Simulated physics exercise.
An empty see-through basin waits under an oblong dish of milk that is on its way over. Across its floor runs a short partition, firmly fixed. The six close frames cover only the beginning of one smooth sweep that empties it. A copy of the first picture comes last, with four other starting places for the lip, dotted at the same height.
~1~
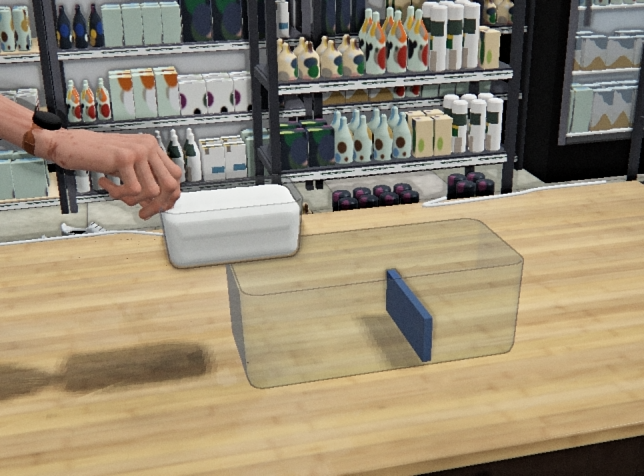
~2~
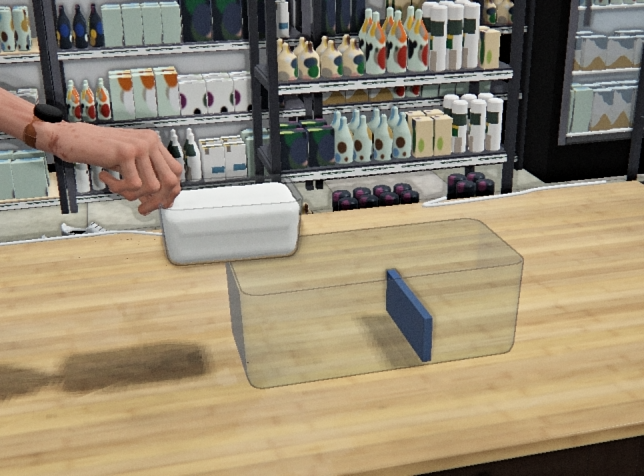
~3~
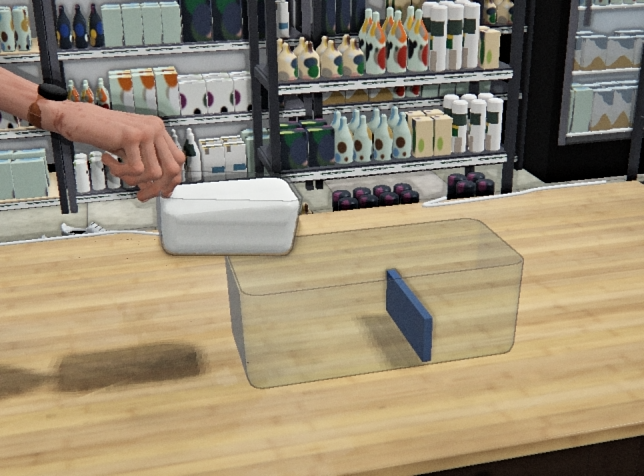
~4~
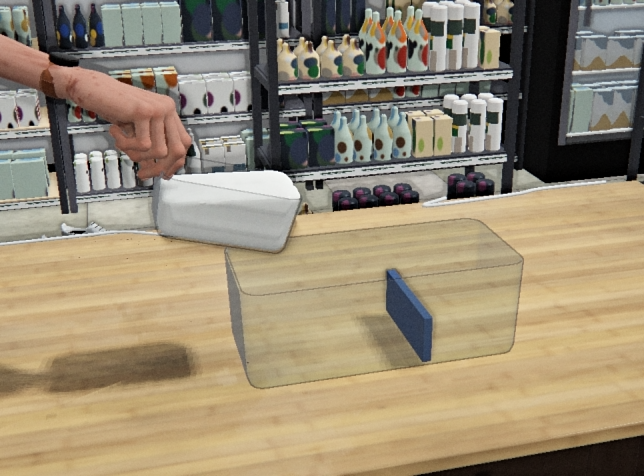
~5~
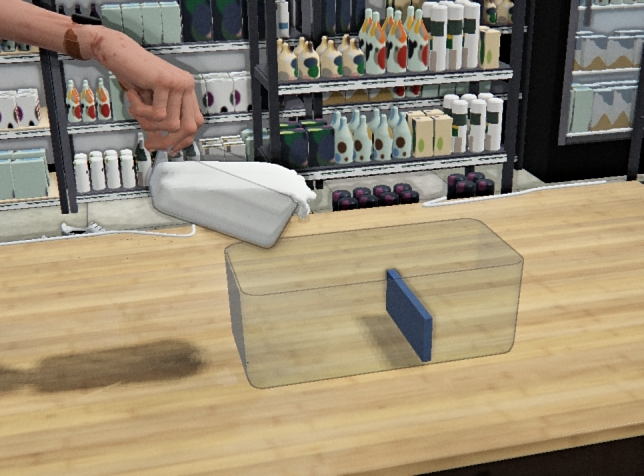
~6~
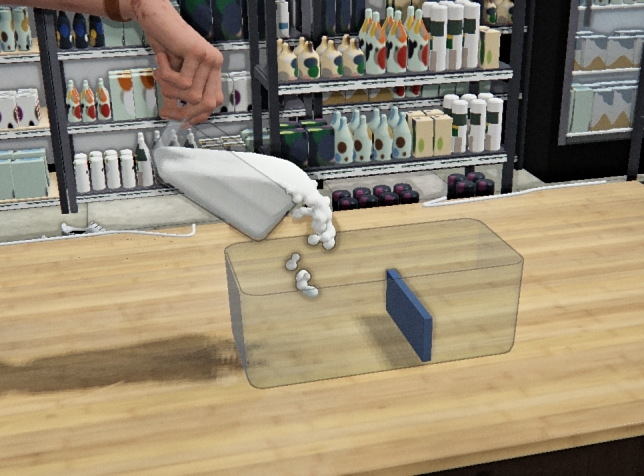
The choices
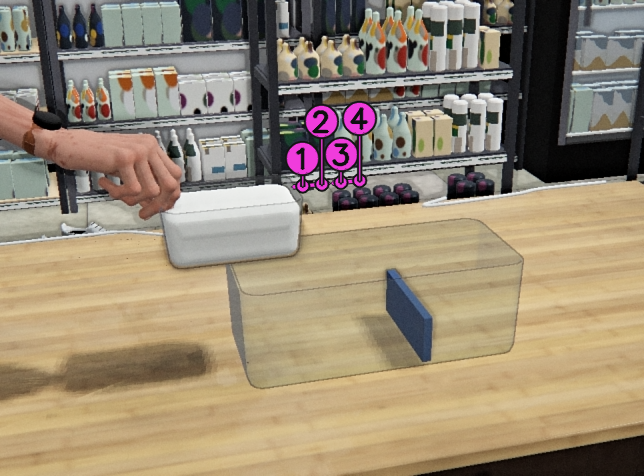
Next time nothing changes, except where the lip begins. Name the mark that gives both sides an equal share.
Place 2 does it best.
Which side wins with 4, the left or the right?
The right side.
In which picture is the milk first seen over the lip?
In picture 4.
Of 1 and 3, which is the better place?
That is place 3.
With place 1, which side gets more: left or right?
The left one.
In magenta, 1 at (302, 186); 2 at (321, 184); 3 at (340, 182); 4 at (359, 180).
For place 1, about 83 % ends left of the wall and 15 % right of it.
For place 2, about 47 % ends left of the wall and 51 % right of it.
For place 3, about 26 % ends left of the wall and 72 % right of it.
For place 4, about 9 % ends left of the wall and 90 % right of it.
